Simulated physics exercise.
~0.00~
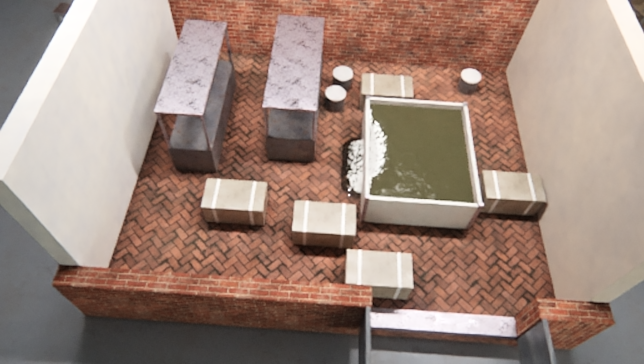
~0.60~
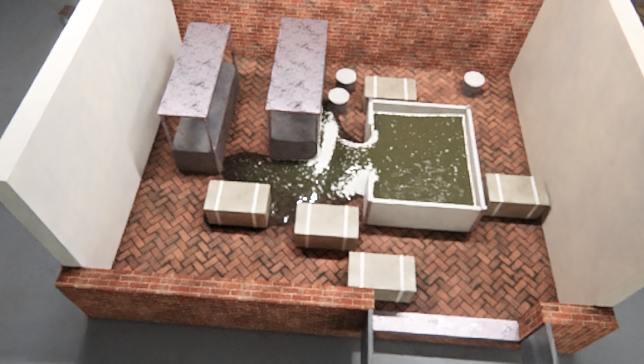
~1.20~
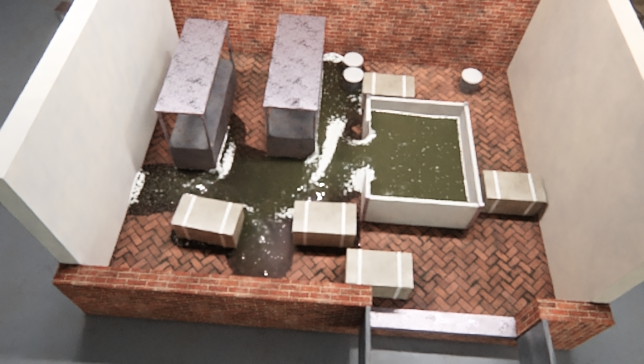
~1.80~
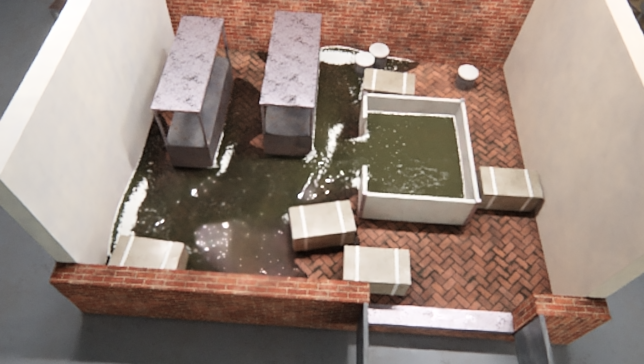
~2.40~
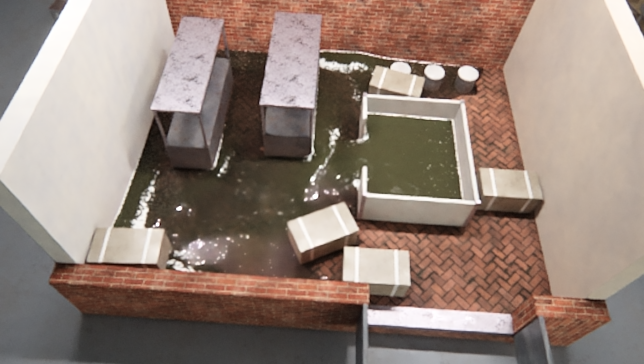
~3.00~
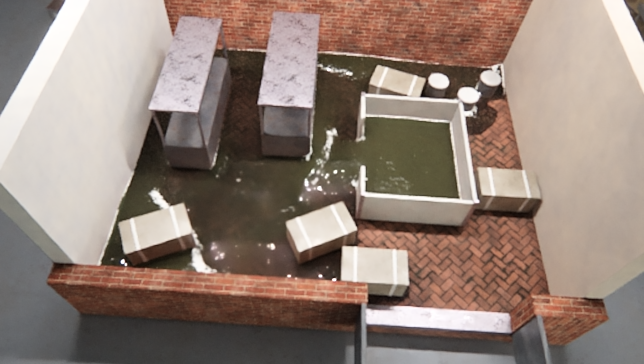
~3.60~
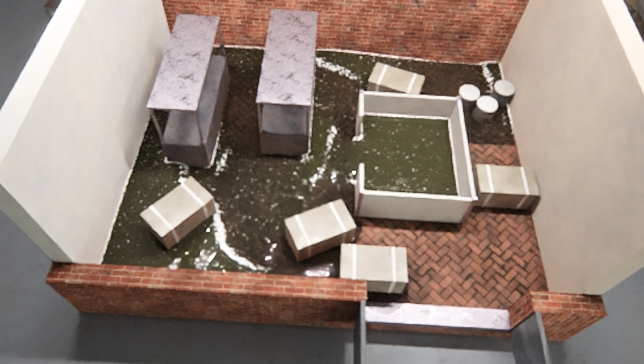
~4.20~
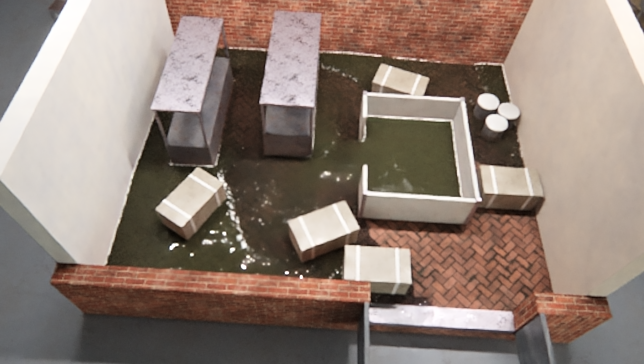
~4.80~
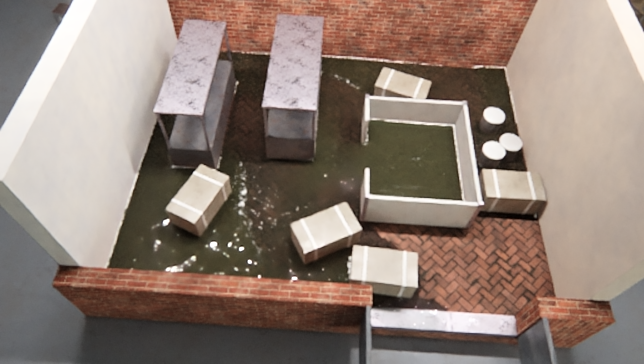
Murky green water burst from the left side of a white-walled tank and spread across a brick floor, pushing a pale crate toward the near left corner and back and carrying three white pails right, around behind the tank, to its right side.
